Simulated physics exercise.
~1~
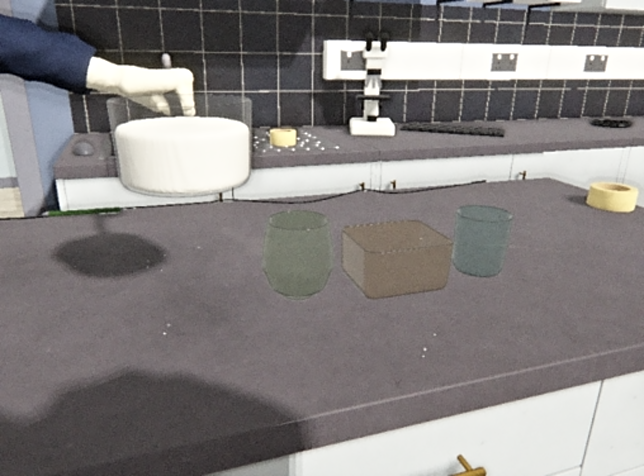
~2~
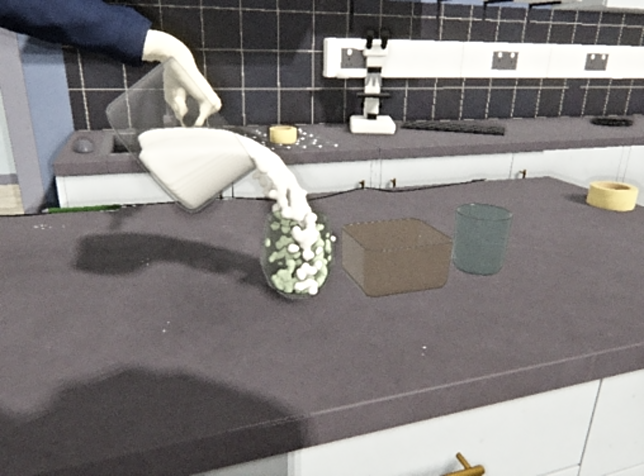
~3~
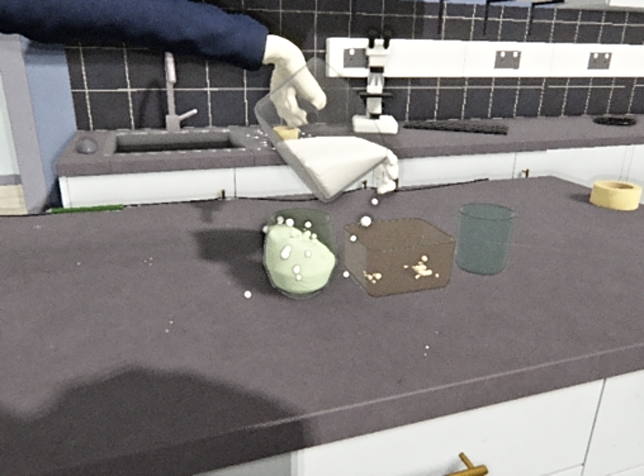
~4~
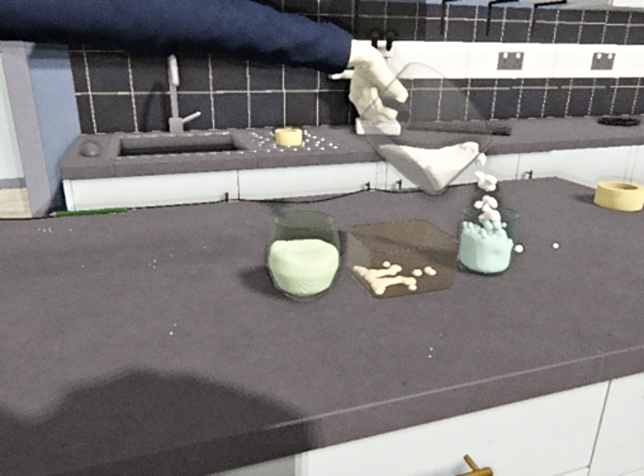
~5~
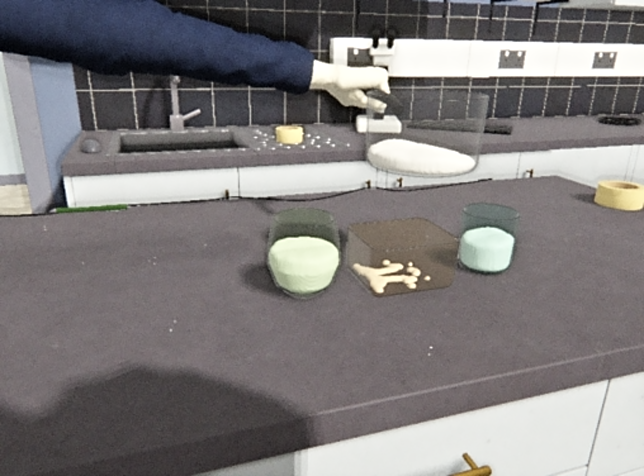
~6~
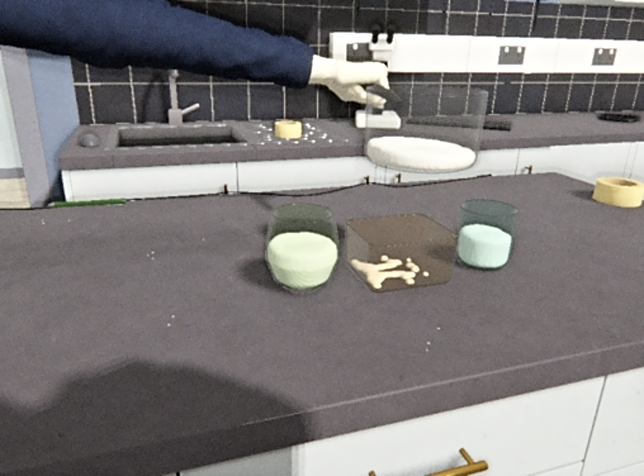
A gloved hand in a dark blue sleeve holds a clear, wide pan of white milk above a dark kitchen worktop, seen from slightly above, with black tiles and a sink behind. Below stand a greenish rounded glass, a brown oblong tub and a bluish mug, all empty. The hand tips the pan to the right and milk tumbles into the glass. Still tilted, the pan sweeps right, dropping a little into the tub, then pouring into the mug. Finally it levels out, still holding milk, leaving the glass and mug partly filled and only scattered blobs in the tub.
